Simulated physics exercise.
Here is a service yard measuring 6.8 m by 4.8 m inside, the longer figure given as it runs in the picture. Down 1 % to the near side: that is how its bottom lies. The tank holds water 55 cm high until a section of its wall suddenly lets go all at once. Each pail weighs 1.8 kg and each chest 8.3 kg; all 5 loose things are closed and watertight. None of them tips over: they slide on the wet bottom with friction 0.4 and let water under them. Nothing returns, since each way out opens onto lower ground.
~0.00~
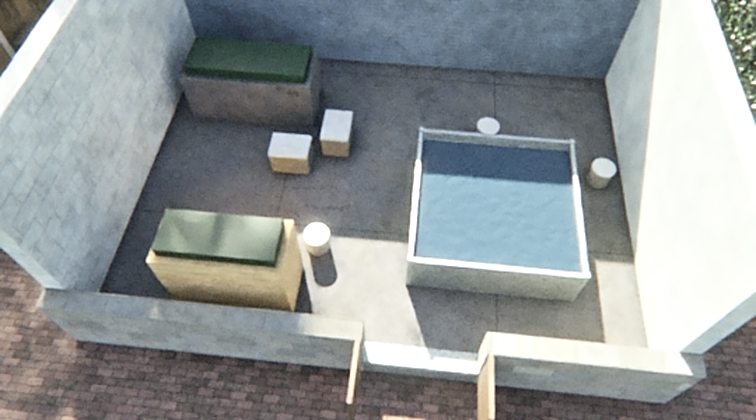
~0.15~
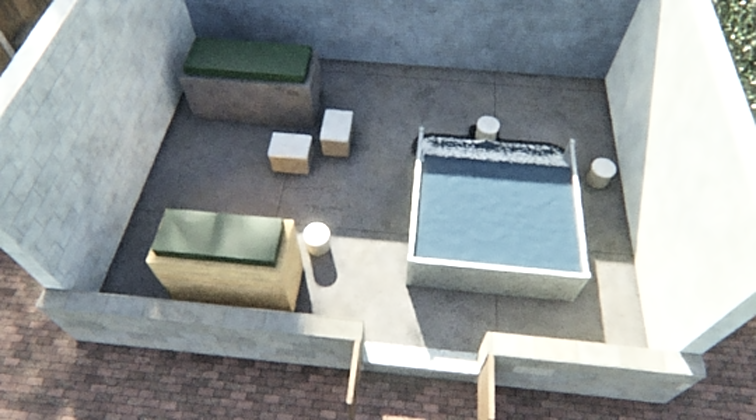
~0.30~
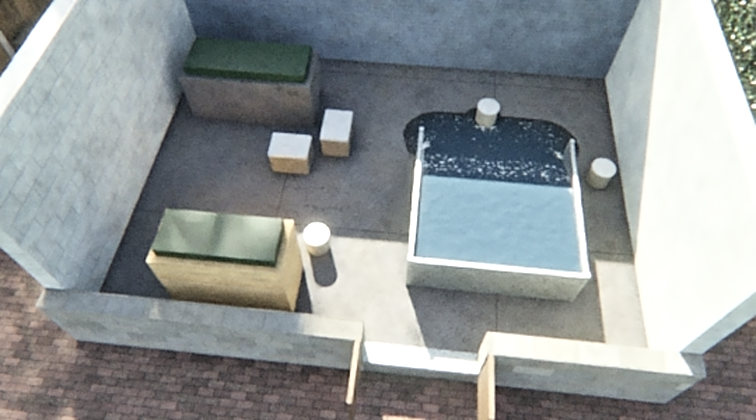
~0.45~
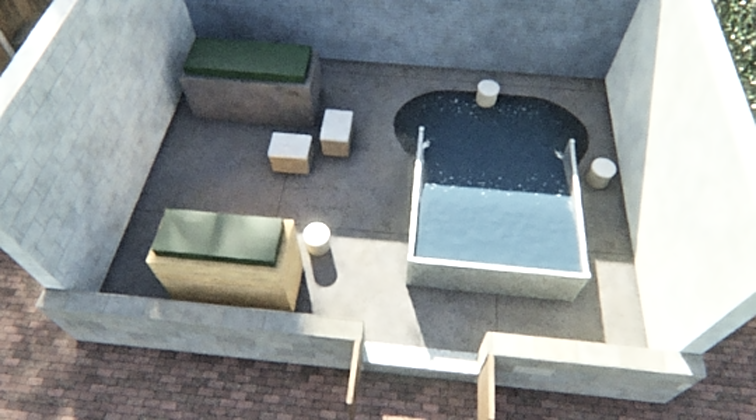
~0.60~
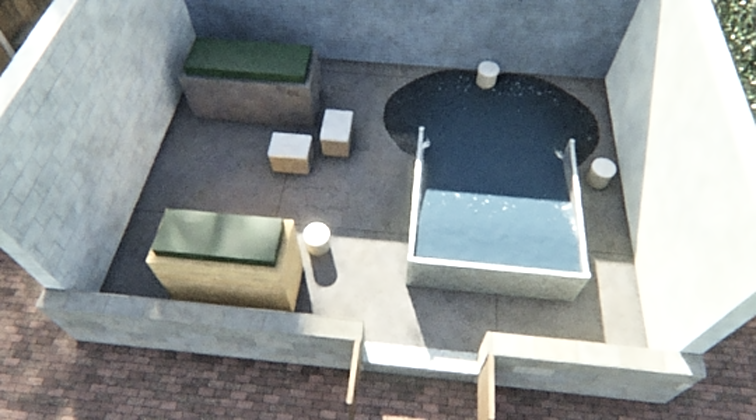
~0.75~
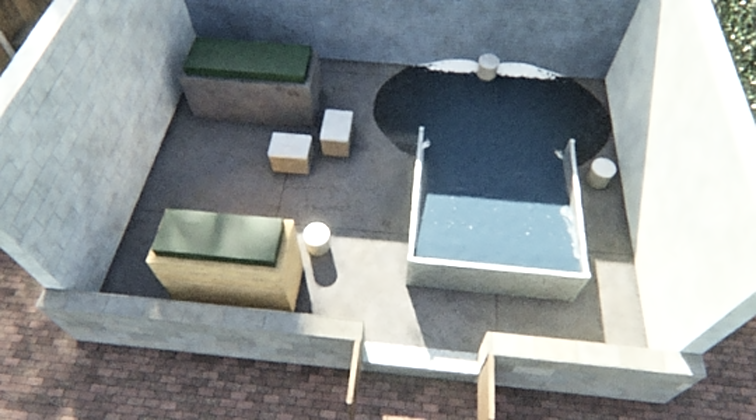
In a walled service yard with two green-topped blocks and several small pale objects, a raised rectangular tank brims with water until its far side gives way. Water pours out and spreads in a widening dark pool, pushing one pail back toward the far wall, where white foam appears.
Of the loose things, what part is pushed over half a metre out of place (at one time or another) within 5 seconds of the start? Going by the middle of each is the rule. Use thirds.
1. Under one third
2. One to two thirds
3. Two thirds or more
(3) Two thirds or more.
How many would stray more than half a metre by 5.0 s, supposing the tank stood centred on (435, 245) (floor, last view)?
4.
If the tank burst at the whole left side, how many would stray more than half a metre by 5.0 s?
The answer then is 3.
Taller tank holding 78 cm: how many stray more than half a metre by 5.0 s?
Then 5 of them.
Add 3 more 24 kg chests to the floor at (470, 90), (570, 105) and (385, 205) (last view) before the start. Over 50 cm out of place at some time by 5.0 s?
Order as listed: Beyond half a metre / beyond half a metre / inside half a metre.
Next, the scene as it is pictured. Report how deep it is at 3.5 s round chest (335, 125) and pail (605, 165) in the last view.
Some 3 cm at the first, some 5 cm at the second.
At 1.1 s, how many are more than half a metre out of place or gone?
I make it 1 by then.
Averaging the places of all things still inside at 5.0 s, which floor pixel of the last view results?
Centre of the remaining things: Roughly (341, 215).
After 1.1 s 1 of 5 are over 50 cm from their spots; 1 afloat.
After 2.2 s 1 of 5 are over 50 cm from their spots; 1 afloat.
After 3.5 s 2 of 5 are over 50 cm from their spots; 2 afloat.
After 5.0 s 5 of 5 are over 50 cm from their spots, and 5 have been at some point; 3 afloat.
